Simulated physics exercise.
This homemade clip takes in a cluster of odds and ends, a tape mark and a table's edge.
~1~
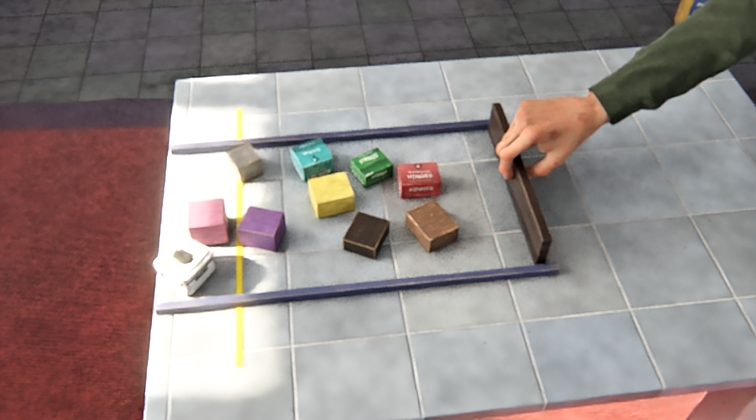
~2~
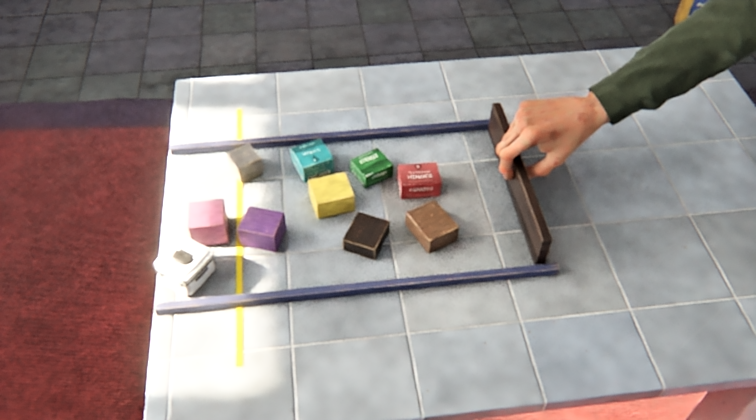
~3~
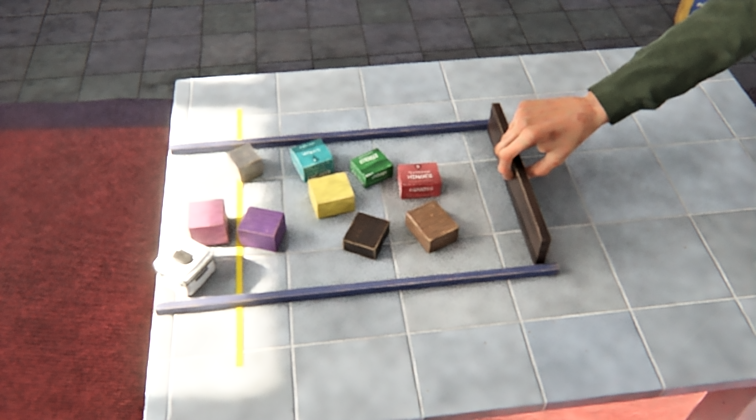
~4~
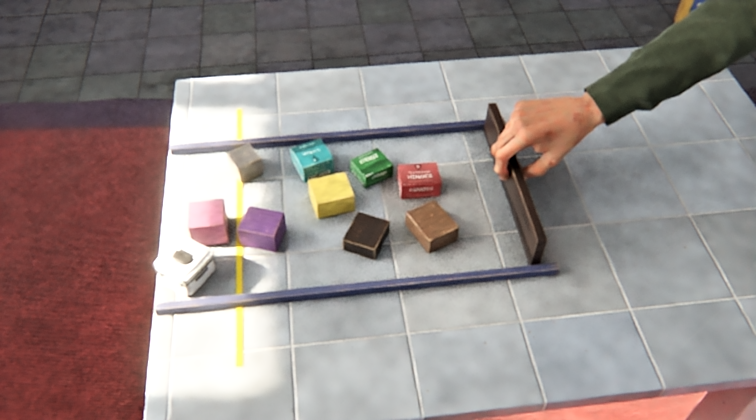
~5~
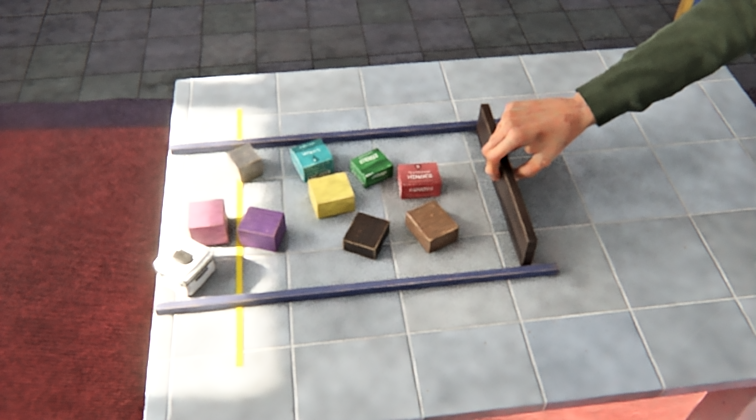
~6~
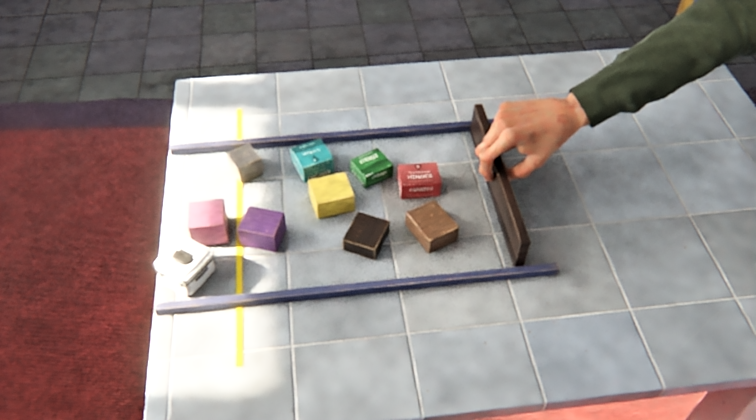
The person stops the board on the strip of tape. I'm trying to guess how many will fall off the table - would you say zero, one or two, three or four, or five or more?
Going by the pictures, three or four pieces get pushed right off.
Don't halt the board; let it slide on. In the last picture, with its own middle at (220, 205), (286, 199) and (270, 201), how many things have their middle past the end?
Going through the three positions, you'd get 5, 0 and 1.
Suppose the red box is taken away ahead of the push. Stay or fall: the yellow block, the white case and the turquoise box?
Yellow block - safe; white case - gone; turquoise box - safe.
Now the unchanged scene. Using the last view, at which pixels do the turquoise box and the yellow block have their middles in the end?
Approximately (187, 169) for one, approximately (176, 205) for the other.
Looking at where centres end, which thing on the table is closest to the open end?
Yellow block.
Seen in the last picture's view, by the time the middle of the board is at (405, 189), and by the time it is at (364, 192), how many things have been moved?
The number moved is 4 and then 6.
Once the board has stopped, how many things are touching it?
It's 3 of them.
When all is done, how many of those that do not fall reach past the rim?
Counting them gives 1.
Soon after, none off yet; white case at rest near (186, 266); pink block at rest near (208, 222); grey block at rest near (245, 163).
In the end, the number that fall off is three or four; gone, purple block, grey block, pink block and white case.
